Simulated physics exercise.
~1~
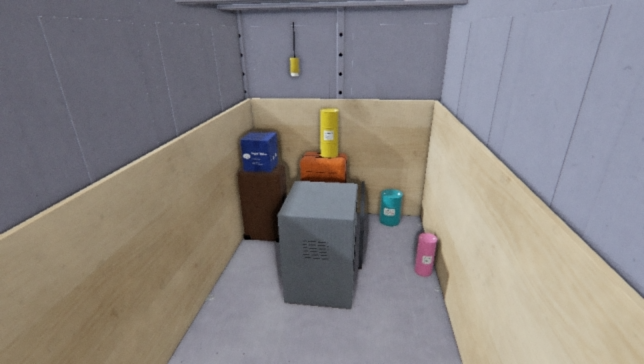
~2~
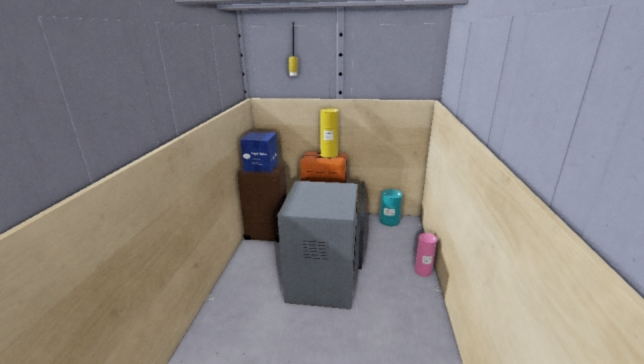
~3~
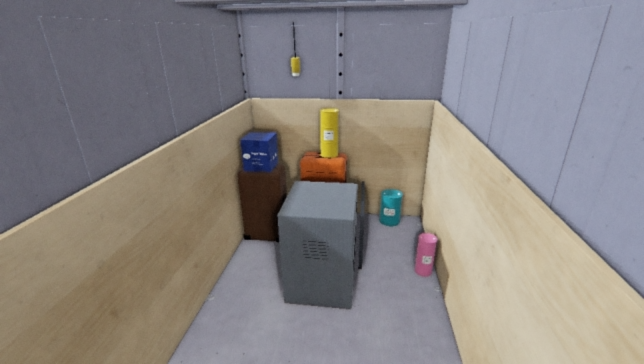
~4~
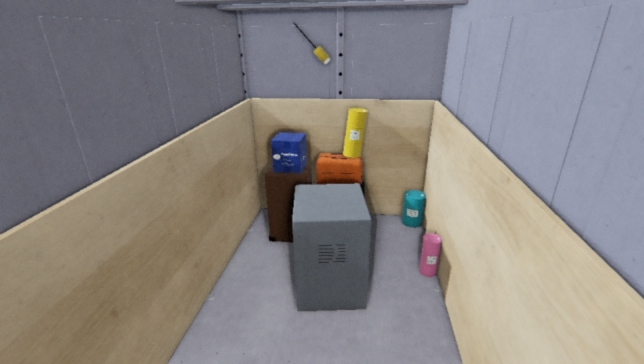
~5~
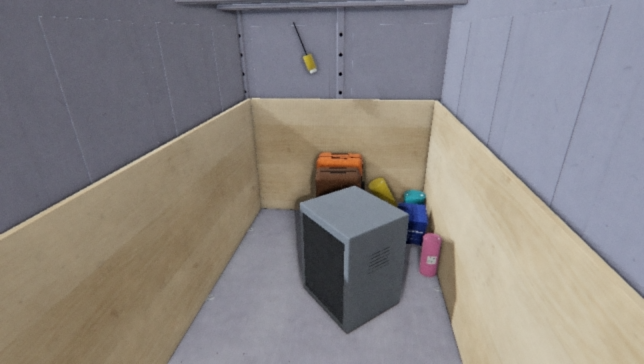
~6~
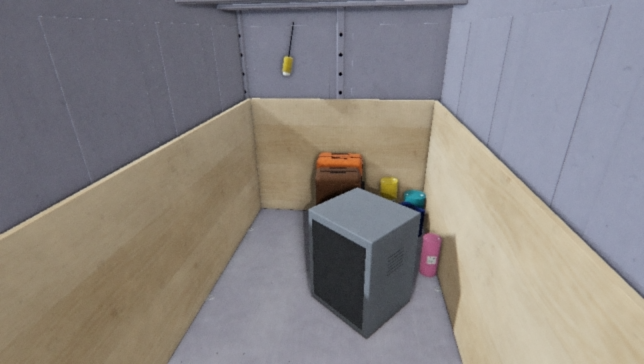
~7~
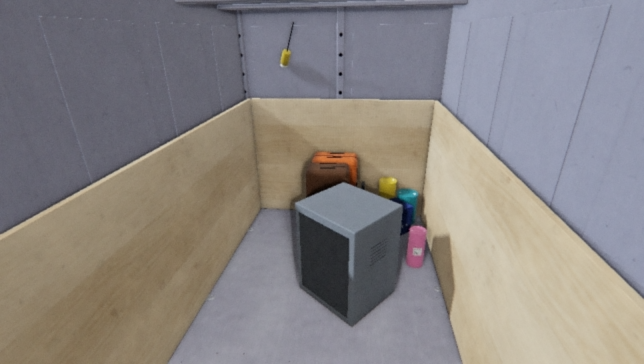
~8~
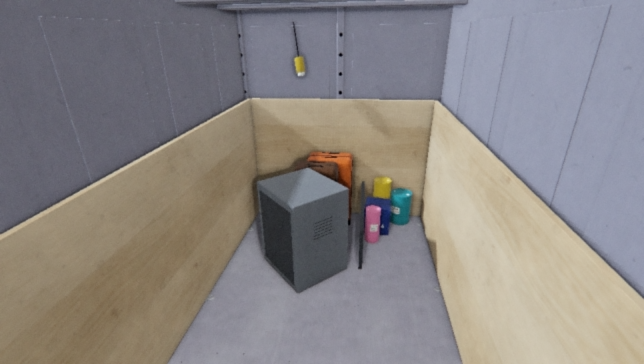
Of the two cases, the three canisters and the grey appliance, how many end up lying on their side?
None of them is lying on its side at the end, even though the load has shifted around the bay.
